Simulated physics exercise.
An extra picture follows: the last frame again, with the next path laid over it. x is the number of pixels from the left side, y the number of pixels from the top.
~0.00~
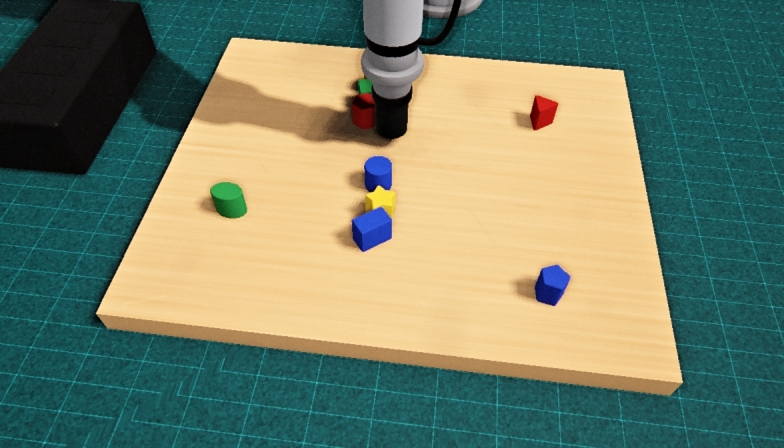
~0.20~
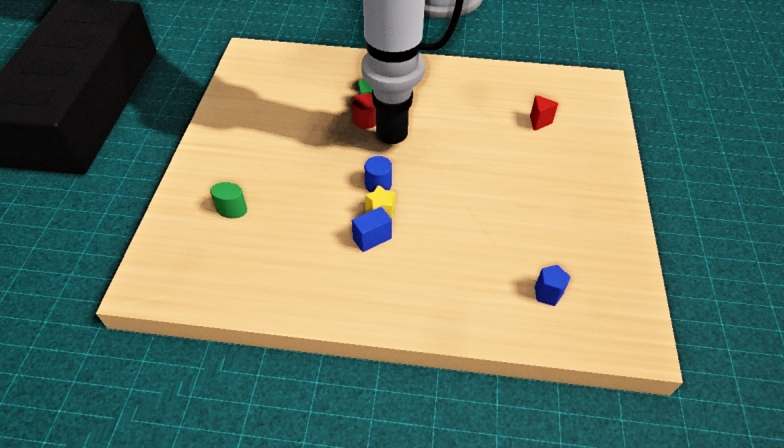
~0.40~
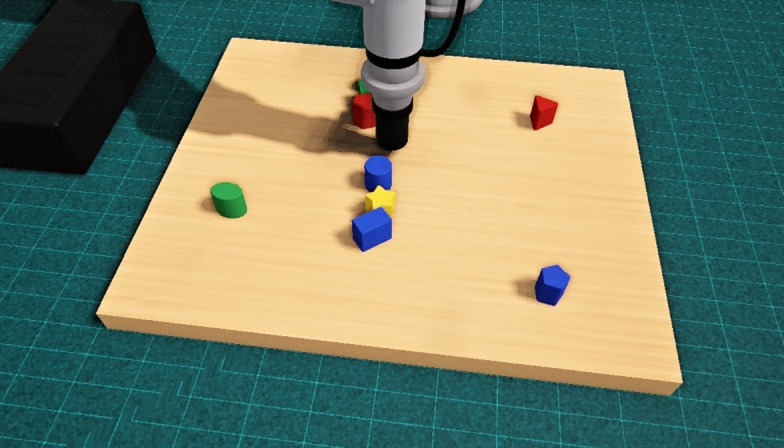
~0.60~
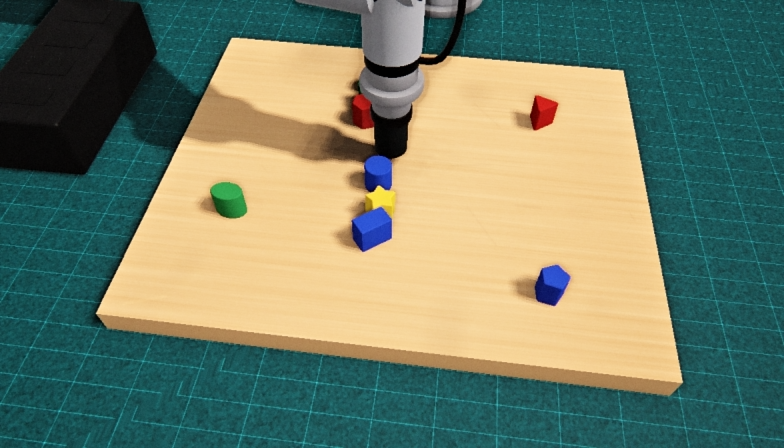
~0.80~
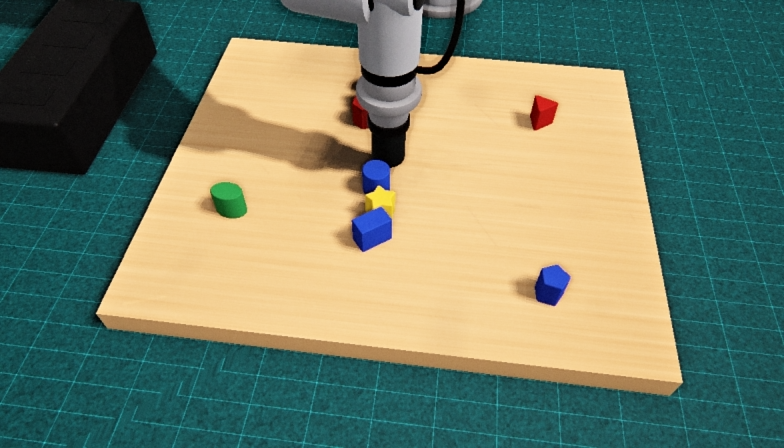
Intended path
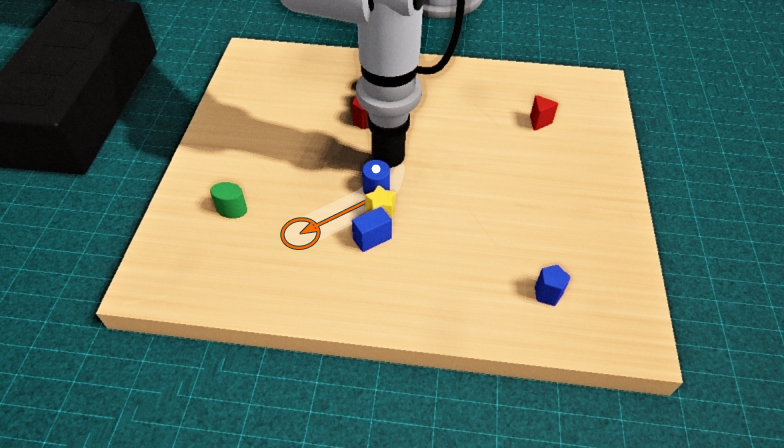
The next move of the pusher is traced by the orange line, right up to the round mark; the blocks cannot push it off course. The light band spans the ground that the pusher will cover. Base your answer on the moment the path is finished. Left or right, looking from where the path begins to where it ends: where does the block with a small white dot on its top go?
It goes left.
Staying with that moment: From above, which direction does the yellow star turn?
The turn is anti-clockwise.
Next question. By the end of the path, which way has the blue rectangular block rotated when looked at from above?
Viewed from overhead, the blue rectangular block winds up turned clockwise.
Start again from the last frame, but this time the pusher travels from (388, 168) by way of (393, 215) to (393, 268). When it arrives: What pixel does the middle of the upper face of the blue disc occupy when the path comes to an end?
At (361, 190).
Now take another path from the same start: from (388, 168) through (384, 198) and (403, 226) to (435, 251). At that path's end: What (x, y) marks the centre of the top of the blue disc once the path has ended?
The blue disc ends near (355, 197).
Path on the board, from (388, 168) via (374, 196) and (339, 215), ending at (300, 233); the dot is on the blue disc.
On the path given first. One third of the way, pusher (374, 185); blue rectangular block (374, 223), turned 20° clockwise; blue disc (353, 195); yellow star (381, 201), turned 15° anticlockwise.
Two thirds of the way, pusher (337, 203); blue rectangular block (375, 225), turned 30° clockwise; blue disc (322, 219); yellow star (375, 205), turned 60° anticlockwise.
At the end, pusher (298, 222); green oval block in place; blue rectangular block (375, 225), turned 30° clockwise; blue disc (300, 241); yellow star (375, 205), turned 60° anticlockwise.
